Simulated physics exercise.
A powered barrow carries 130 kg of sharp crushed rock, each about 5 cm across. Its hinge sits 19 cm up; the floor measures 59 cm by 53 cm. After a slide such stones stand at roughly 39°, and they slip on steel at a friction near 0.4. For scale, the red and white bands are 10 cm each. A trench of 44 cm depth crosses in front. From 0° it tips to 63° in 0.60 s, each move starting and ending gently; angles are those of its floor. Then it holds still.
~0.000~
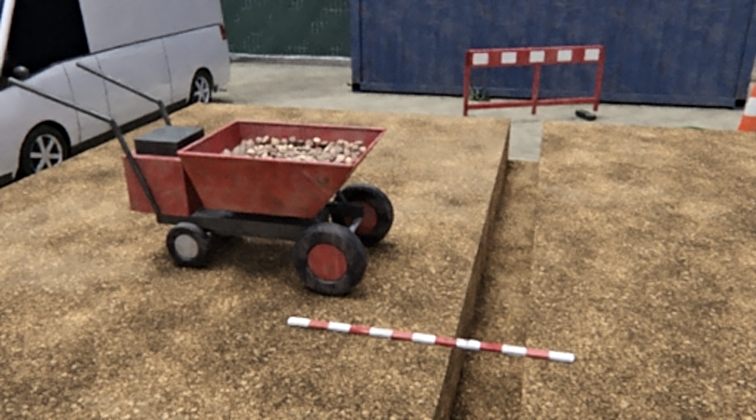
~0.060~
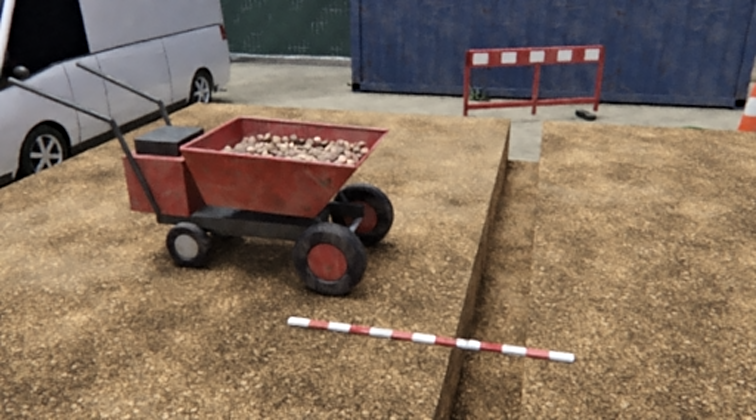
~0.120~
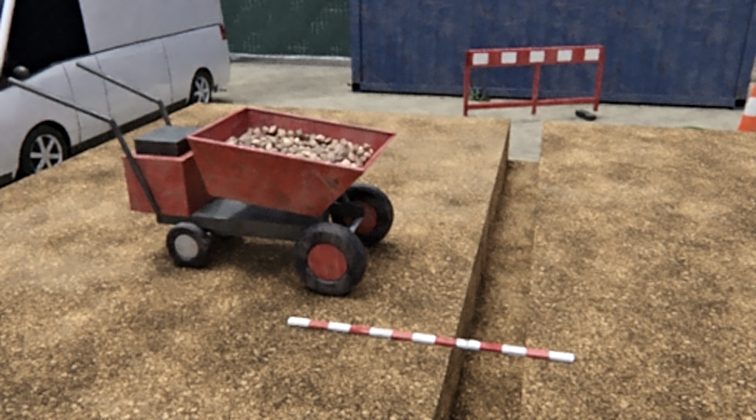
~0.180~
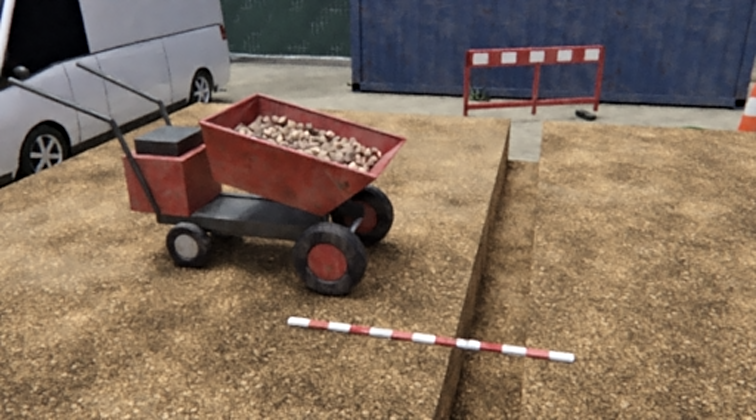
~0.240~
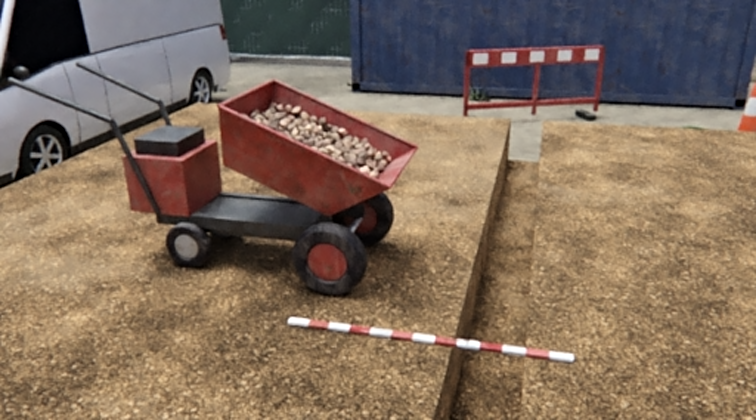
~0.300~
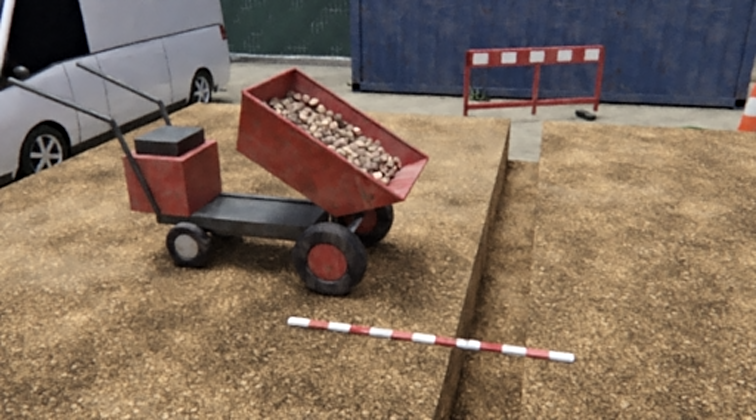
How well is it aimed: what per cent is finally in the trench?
Roughly 54 per cent ends in the trench.
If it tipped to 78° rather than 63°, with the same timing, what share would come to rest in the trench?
In that case some 80 per cent.
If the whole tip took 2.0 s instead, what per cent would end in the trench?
It would be near 30 per cent.
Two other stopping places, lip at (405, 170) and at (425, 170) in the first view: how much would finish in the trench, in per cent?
First some 25, then 15 per cent.
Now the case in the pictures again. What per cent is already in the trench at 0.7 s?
About 0 per cent by then.
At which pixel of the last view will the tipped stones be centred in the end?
Near (498, 343).
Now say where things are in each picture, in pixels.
In the first frame, the tray is at 0°, its lip at (352, 166); the top of the load is at (348, 150).
The second frame shows lip at (355, 167), floor tilted 2°, highest stones at (283, 148); the stones move at 0.4 m/s on average.
In the third frame, the tray is at 7°, its lip at (364, 171); the top of the load is at (259, 139); the stones move at 0.8 m/s on average.
The fourth frame shows lip at (376, 178), floor tilted 14°, highest stones at (261, 126); the stones move at 1.2 m/s on average.
In the fifth frame, the tray is at 22°, its lip at (390, 188); the top of the load is at (273, 113); the stones move at 1.4 m/s on average.
The sixth frame shows lip at (404, 200), floor tilted 32°, highest stones at (286, 102); the stones move at 1.5 m/s on average.
After 0.4 s the floor is at 53°; 100 % in the tray; the foremost stones are at (409, 201).
After 0.7 s the floor is at 63°; 94 % in the tray, 5 % short of the trench, 1 % in the trench; the foremost stones are at (473, 257).
After 1.0 s the floor is at 63°; 49 % in the tray, 8 % short of the trench, 40 % in the trench, 3 % past the trench; the foremost stones are at (579, 285).
After 3.0 s the floor is at 63°; 37 % in the tray, 6 % short of the trench, 54 % in the trench, 3 % past the trench; the foremost stones are at (637, 275).
